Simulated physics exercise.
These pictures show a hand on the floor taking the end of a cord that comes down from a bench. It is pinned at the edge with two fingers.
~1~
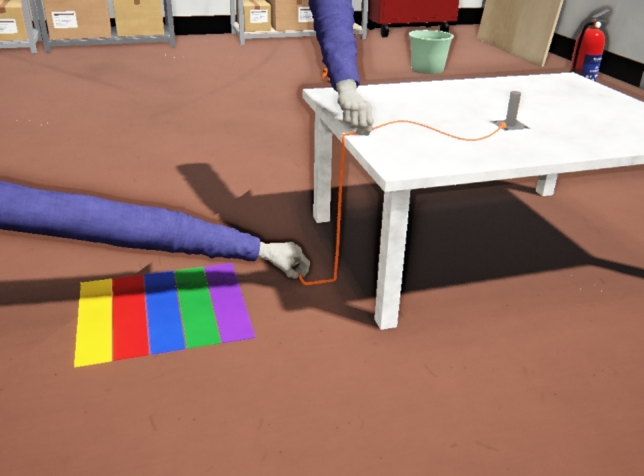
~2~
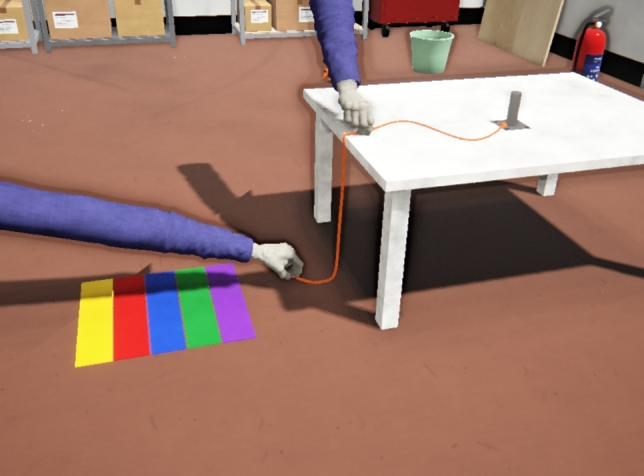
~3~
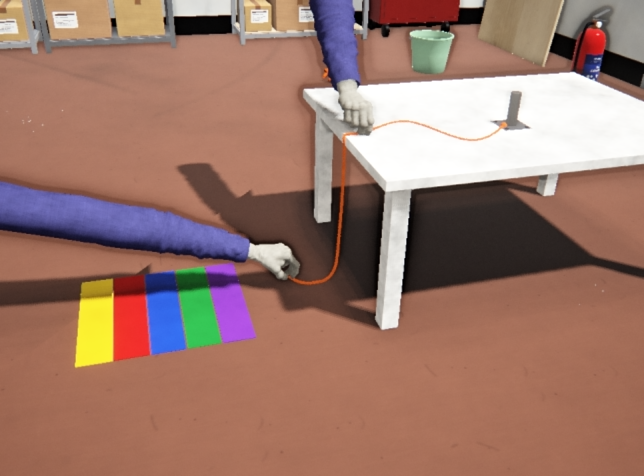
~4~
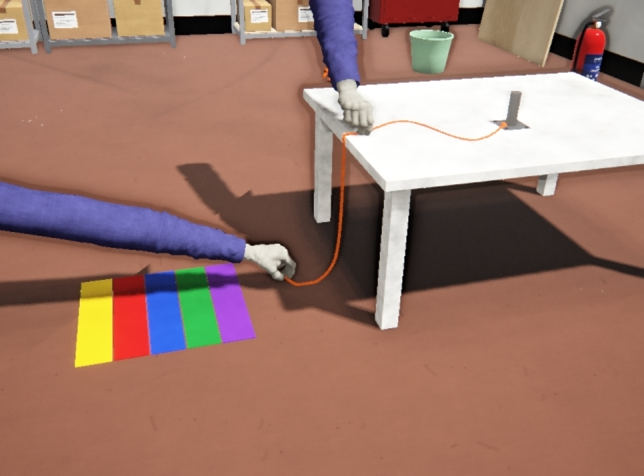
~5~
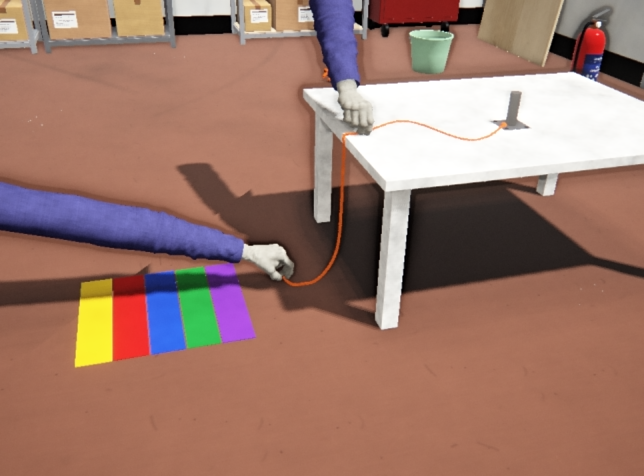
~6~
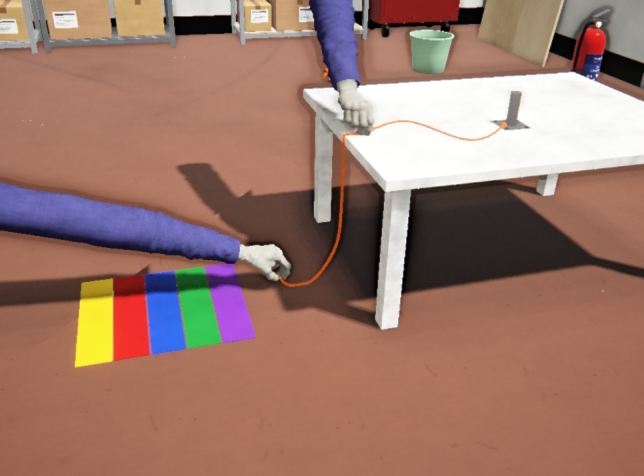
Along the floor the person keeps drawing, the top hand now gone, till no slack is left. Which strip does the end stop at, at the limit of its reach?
It stops at the red strip.
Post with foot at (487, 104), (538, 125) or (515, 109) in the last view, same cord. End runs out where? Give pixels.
(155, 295), (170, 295) and (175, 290).
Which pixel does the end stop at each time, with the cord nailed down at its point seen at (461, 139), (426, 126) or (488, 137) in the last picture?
The pixel places are (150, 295), (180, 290) and (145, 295), one per try.
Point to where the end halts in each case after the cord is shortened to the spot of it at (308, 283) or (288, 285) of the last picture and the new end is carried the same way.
First try near (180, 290), second near (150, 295).
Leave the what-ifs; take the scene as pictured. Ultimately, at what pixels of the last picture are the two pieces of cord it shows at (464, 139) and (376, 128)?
End points: Roughly (438, 129); roughly (333, 150).
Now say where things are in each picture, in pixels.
End (299, 275); purple (235, 325); green (201, 330); blue (166, 335); red (130, 341); yellow (94, 347), in the first picture.
End (293, 276); cord through (492, 134) (442, 133) (387, 124) (344, 150) (341, 209) (336, 266), in the second picture.
End (289, 276), in the third picture.
End (285, 277); cord through (492, 134) (442, 132) (386, 124) (344, 150) (341, 209) (332, 266), in the fourth picture.
End (284, 277), in the fifth picture.
End (280, 278); cord through (492, 134) (442, 132) (386, 124) (344, 150) (341, 209) (325, 265), in the sixth picture.
Early on, end near (185, 291); over green.
Midway, end near (150, 296); over blue.
At the end of the slack, end near (130, 299); over red. It halts on the red strip.
